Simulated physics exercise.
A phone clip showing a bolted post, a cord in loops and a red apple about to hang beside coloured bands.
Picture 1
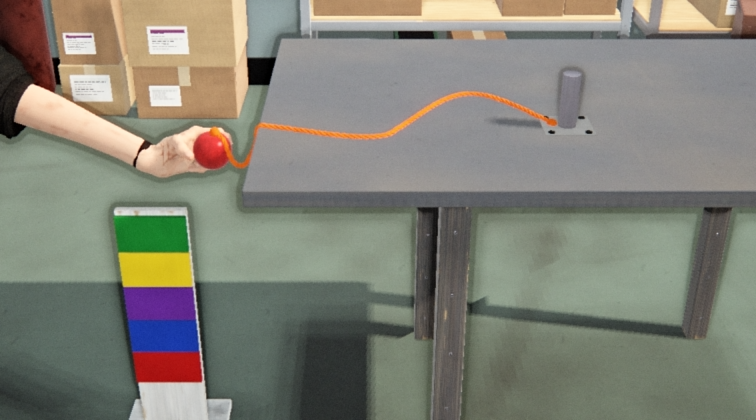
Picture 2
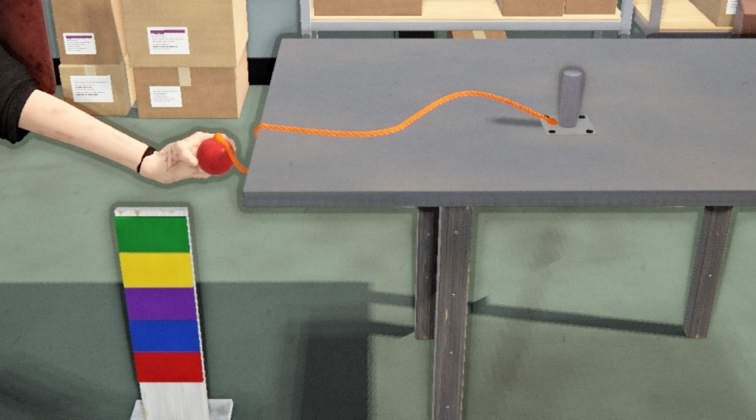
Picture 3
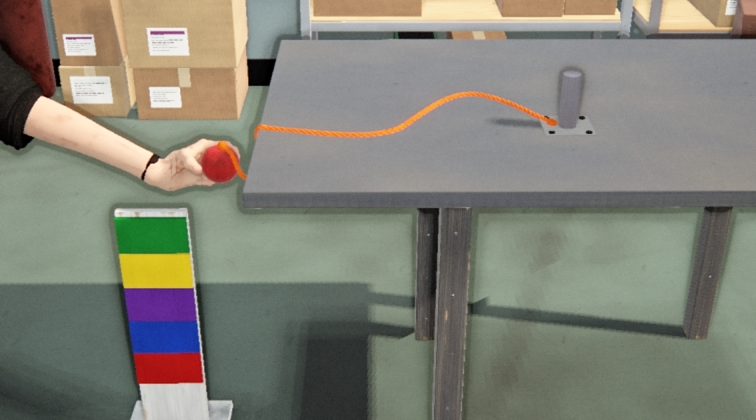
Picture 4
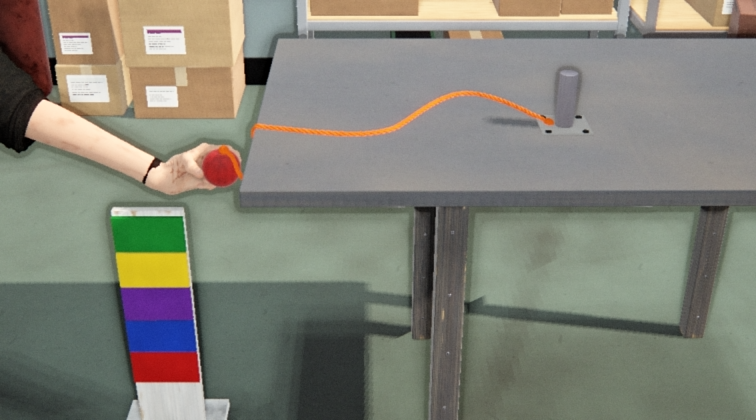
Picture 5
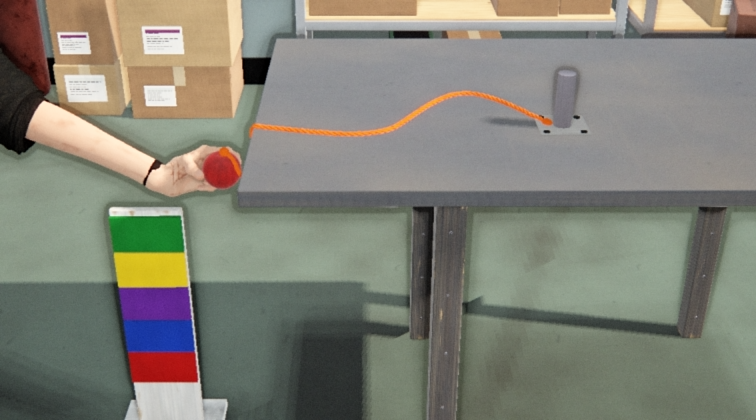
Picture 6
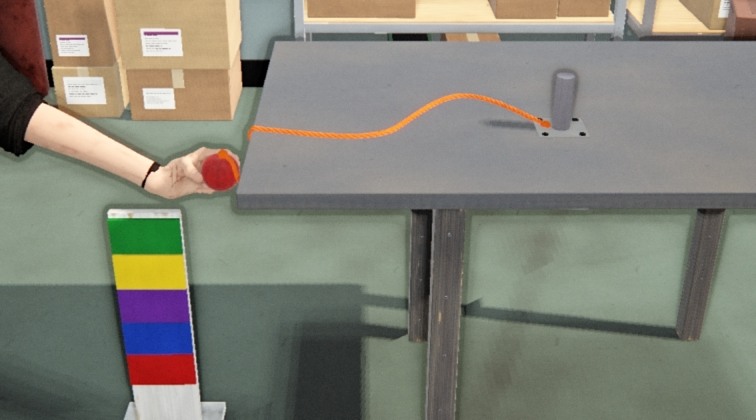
To begin with, a hand at the left holds a red ball-like object tied to an orange cord that curves across a gray table to a post, above a board of coloured bands. The hand shifts slightly down and right toward the table edge, then stays nearly still, still gripping the object.
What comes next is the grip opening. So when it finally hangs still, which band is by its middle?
At purple.
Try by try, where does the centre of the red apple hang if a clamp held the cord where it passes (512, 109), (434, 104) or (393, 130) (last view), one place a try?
First near (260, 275), then near (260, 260), then near (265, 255).
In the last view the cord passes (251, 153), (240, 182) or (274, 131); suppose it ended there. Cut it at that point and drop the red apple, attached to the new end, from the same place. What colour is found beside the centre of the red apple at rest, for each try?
Here's the sequence: Green; next: Yellow; last: None, it hangs higher.
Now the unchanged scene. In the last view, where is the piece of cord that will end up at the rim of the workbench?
It's near (343, 137) in the last picture.
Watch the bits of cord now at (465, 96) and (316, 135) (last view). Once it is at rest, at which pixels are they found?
One ends up around (431, 122), the other around (256, 143).
A little later, apple near (302, 274); level with yellow.
Next, apple near (248, 307); level with purple.
When it is over, apple near (259, 307); level with purple. Its middle rests at the purple band.
